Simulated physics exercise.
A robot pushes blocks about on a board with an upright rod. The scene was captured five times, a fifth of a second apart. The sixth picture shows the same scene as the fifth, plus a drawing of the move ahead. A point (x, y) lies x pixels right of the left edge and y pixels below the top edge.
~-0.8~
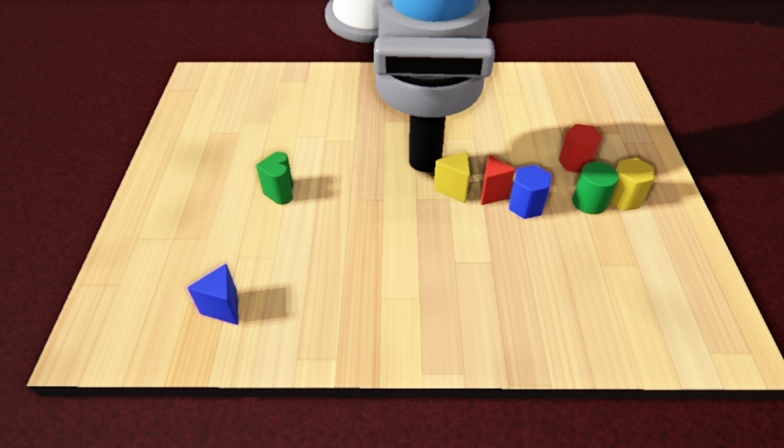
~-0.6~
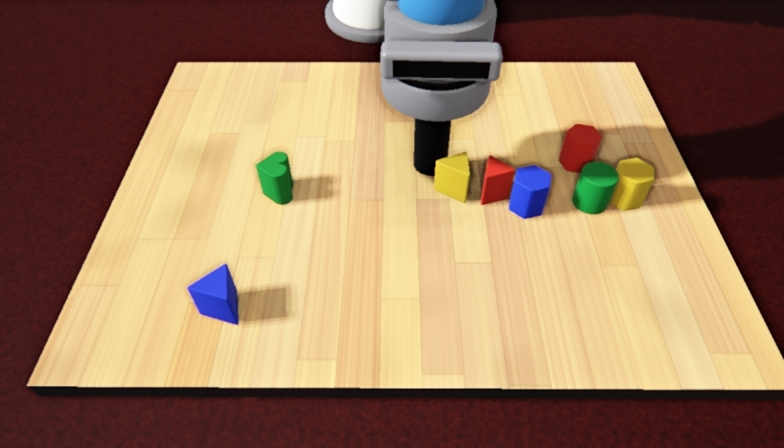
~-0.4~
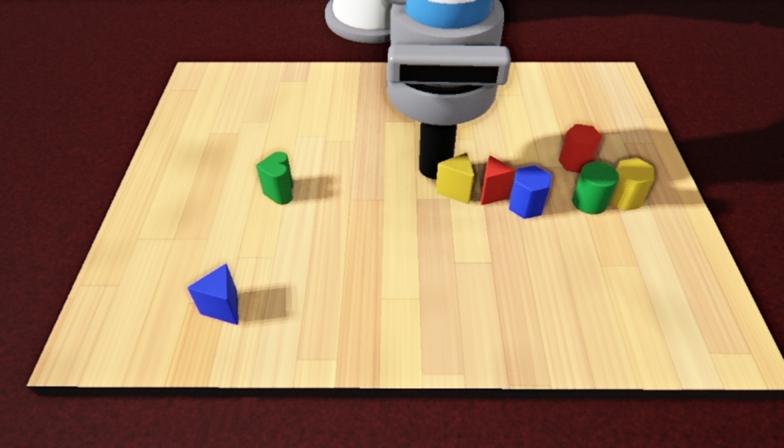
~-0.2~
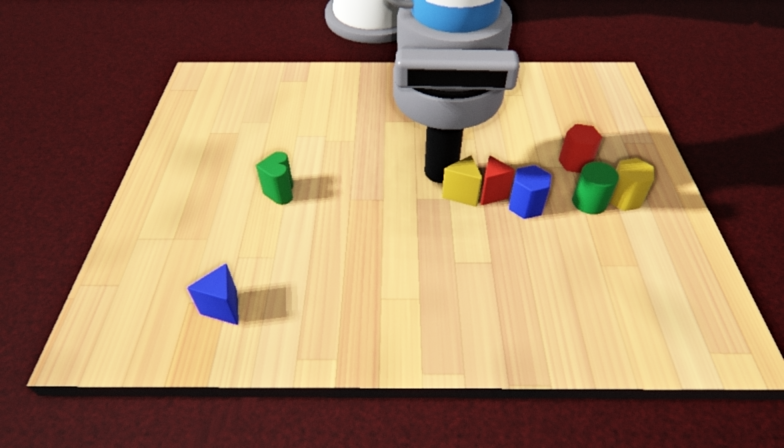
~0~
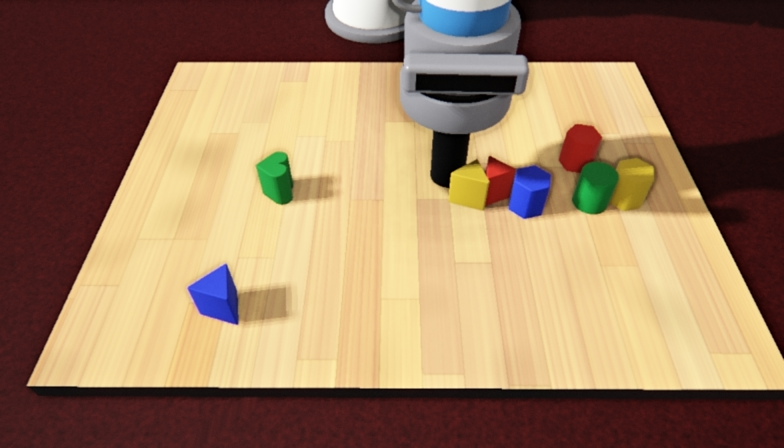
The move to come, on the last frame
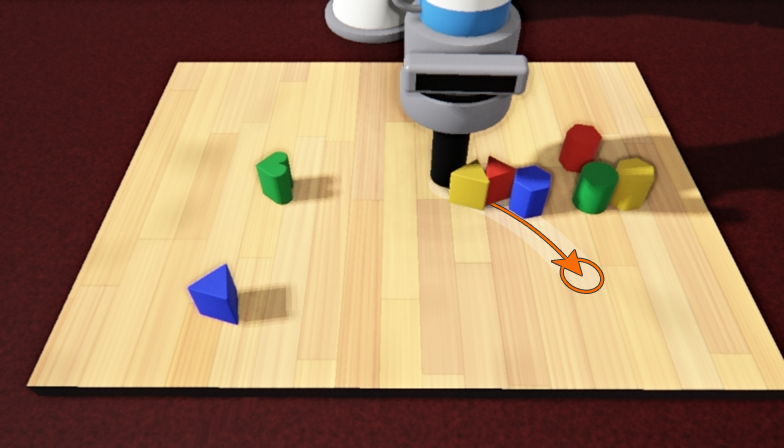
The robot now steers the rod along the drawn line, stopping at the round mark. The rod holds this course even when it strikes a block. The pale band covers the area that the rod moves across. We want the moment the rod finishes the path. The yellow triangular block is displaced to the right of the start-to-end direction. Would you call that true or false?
The claim holds.
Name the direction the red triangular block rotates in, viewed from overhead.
That block twists counter-clockwise.
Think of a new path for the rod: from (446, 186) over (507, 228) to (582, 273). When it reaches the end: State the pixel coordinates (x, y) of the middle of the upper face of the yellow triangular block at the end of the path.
The point I'd pick in the picture is (625, 263).
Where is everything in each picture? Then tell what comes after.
The first frame shows lower end of the rod (425, 161), tops of blocks, yellow triangular block (457, 162), red triangular block (497, 166), blue hexagonal block (533, 177), green round block (601, 173).
The second frame shows rod (430, 165), blocks as before.
The third frame shows rod (436, 168), yellow triangular block (459, 163).
The fourth frame shows rod (441, 172), yellow triangular block (466, 167).
The fifth frame shows rod (447, 176), yellow triangular block (473, 171), red triangular block (498, 167), blue hexagonal block (533, 177), green round block (601, 173).
The drawn path runs from (446, 186) via (495, 205) and (541, 235), ending at (582, 275).
What follows on the original path. One third of the way, rod (498, 197); yellow triangular block (516, 198), turned 30° clockwise; red triangular block (523, 164), turned 30° anticlockwise; blue hexagonal block (544, 178), turned 25° clockwise.
Two thirds of the way, rod (545, 227); yellow triangular block (548, 231), turned 65° clockwise; red triangular block (527, 165), turned 45° anticlockwise; blue hexagonal block (570, 185), turned 45° anticlockwise.
At the end, rod (586, 266); yellow triangular block (553, 246), turned 95° clockwise; red triangular block (527, 165), turned 45° anticlockwise; blue hexagonal block (570, 185), turned 45° anticlockwise; green round block not moved.
